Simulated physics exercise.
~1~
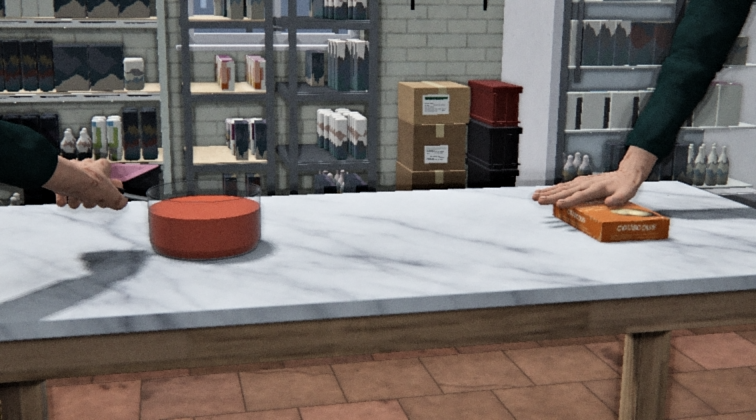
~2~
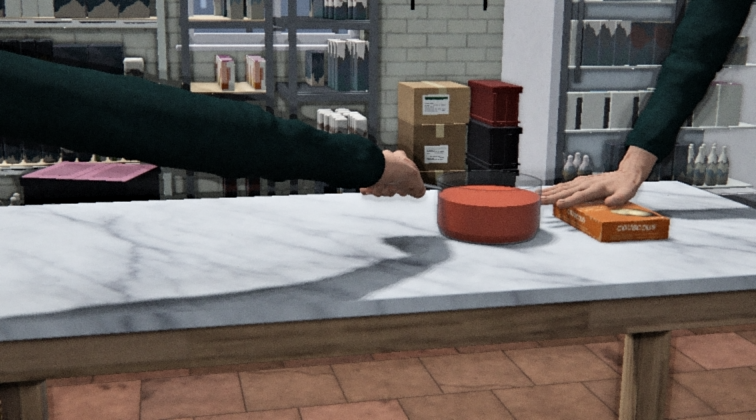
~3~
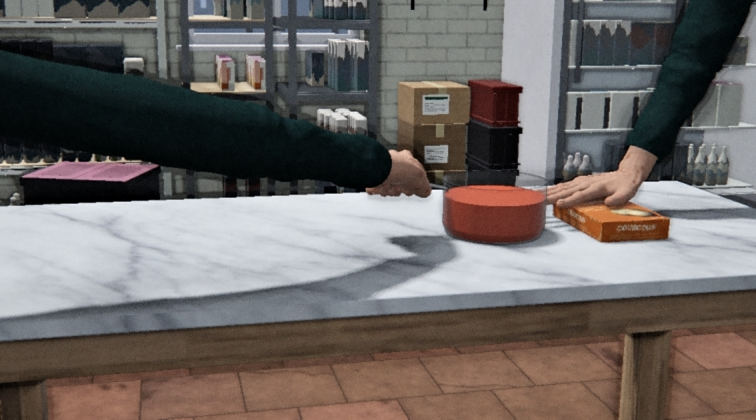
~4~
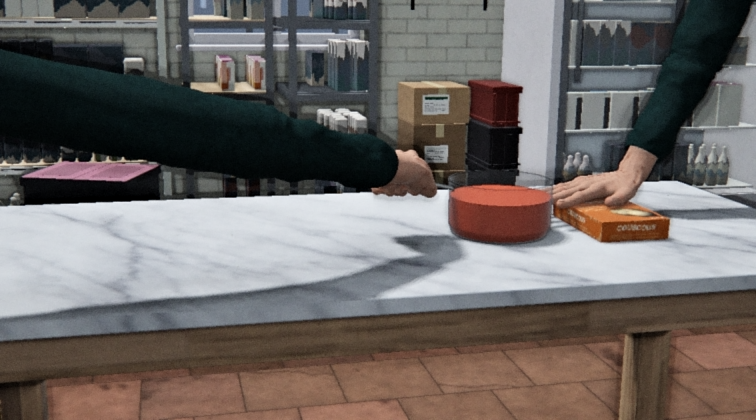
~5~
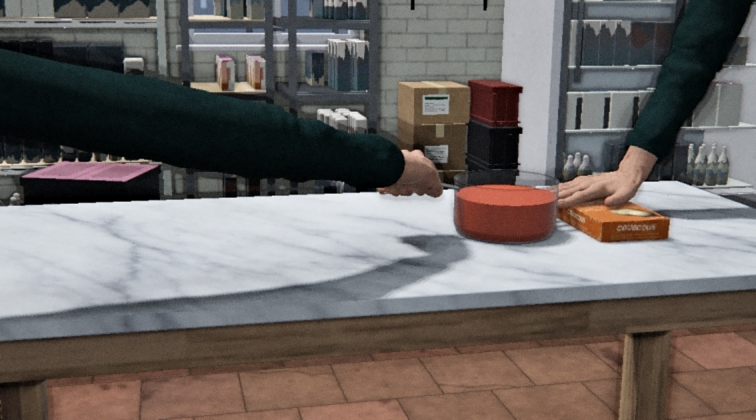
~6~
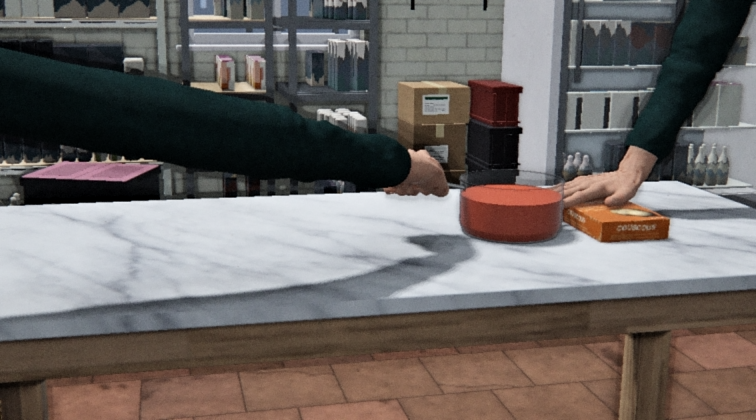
Saucepan of red liquid sliding right across a marble table, left hand guiding it, other hand resting by an orange packet.
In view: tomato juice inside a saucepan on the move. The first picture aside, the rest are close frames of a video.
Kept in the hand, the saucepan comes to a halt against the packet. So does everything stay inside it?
Yes, the liquid never pours over.
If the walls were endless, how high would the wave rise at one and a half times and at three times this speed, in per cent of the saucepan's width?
You'd see close to 10 per cent, and after that close to 20 per cent.
A moment on, the saucepan meets the packet.
Further on, the tomato juice surges up the wall; the wave climbs under half way to the rim.
When it is over, the saucepan stands at the packet; all is still inside.
